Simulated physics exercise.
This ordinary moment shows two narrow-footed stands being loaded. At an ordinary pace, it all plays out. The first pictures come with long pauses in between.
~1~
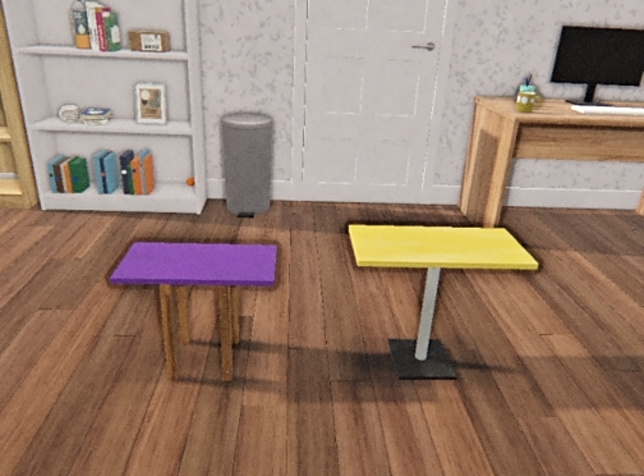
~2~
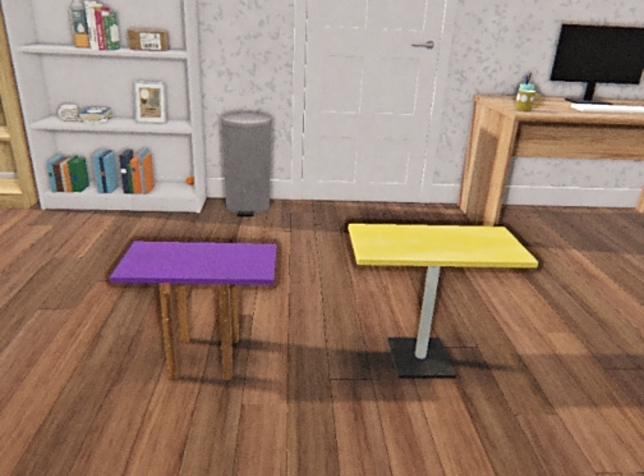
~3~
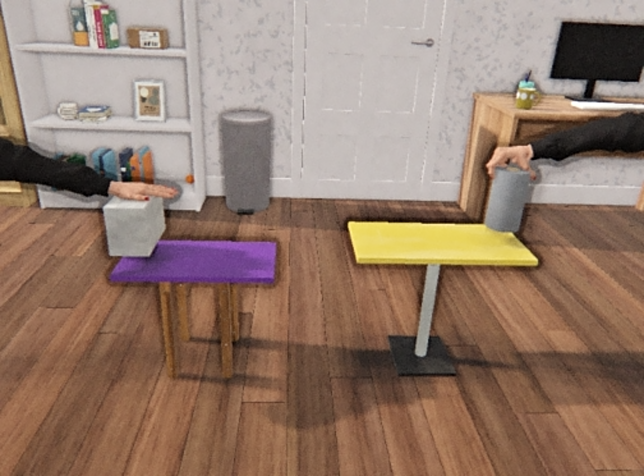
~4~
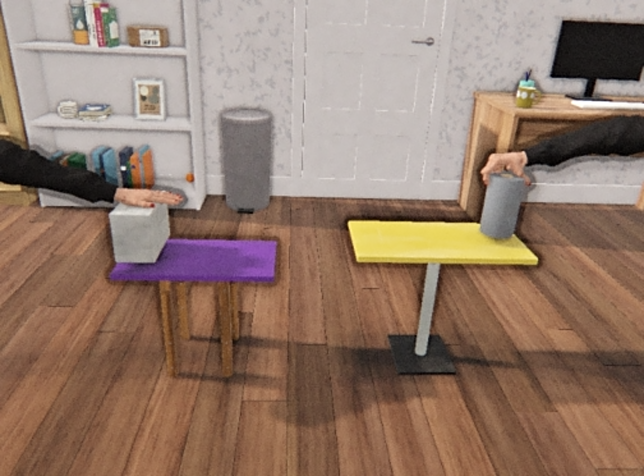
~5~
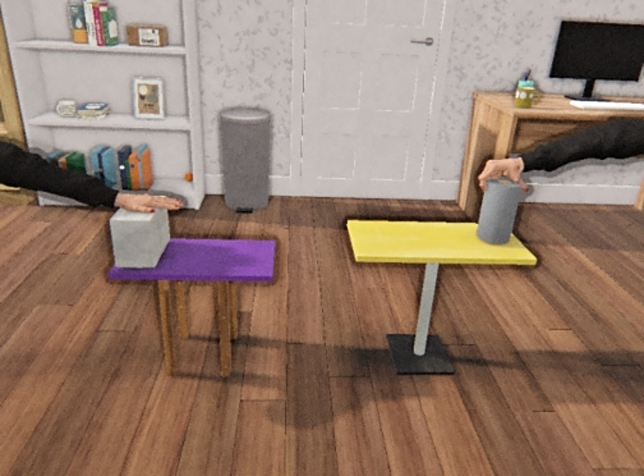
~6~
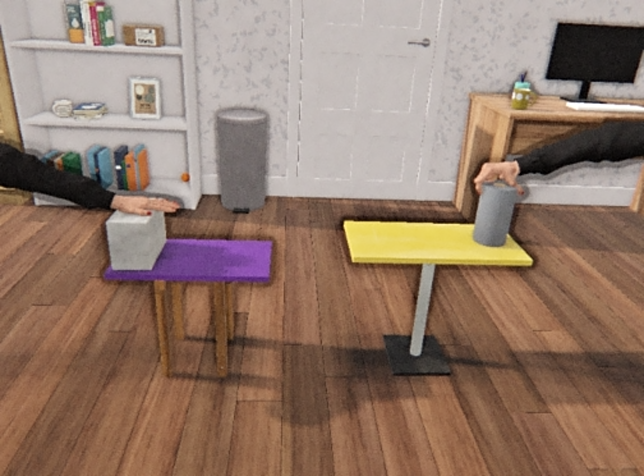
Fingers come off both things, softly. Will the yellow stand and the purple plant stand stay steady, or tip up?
As I see it, looks to me like the yellow stand will keep its balance, looks to me like the purple plant stand will lose its balance.
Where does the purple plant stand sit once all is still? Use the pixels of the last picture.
Its middle is close to (95, 298).
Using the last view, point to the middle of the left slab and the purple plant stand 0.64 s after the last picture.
The left slab around (68, 276); the purple plant stand around (128, 264).
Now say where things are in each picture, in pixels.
The first frame shows yellow stand (438, 246); purple plant stand (200, 263).
The second frame shows purple plant stand (200, 262).
The third frame shows still on the way; yellow stand (437, 243); right roll (507, 199).
The fourth frame shows still on the way; purple plant stand (200, 259); left slab (142, 225).
The fifth frame shows still on the way; yellow stand (436, 241); right roll (499, 210).
The sixth frame shows in place, still held; yellow stand (432, 242); purple plant stand (195, 259); left slab (139, 232).
Then, 0.50 s on from there, yellow stand at rest near (432, 242); purple plant stand turned 17° from its first pose near (159, 255).
Then, 0.64 s on from there, yellow stand at rest near (432, 242); purple plant stand turned 41° from its first pose near (128, 264).
Then, 0.74 s on from there, yellow stand at rest near (432, 242); purple plant stand turned 64° from its first pose near (105, 290).
In the end, the yellow stand keeps steady, near (432, 242); the purple plant stand goes over, near (95, 298).
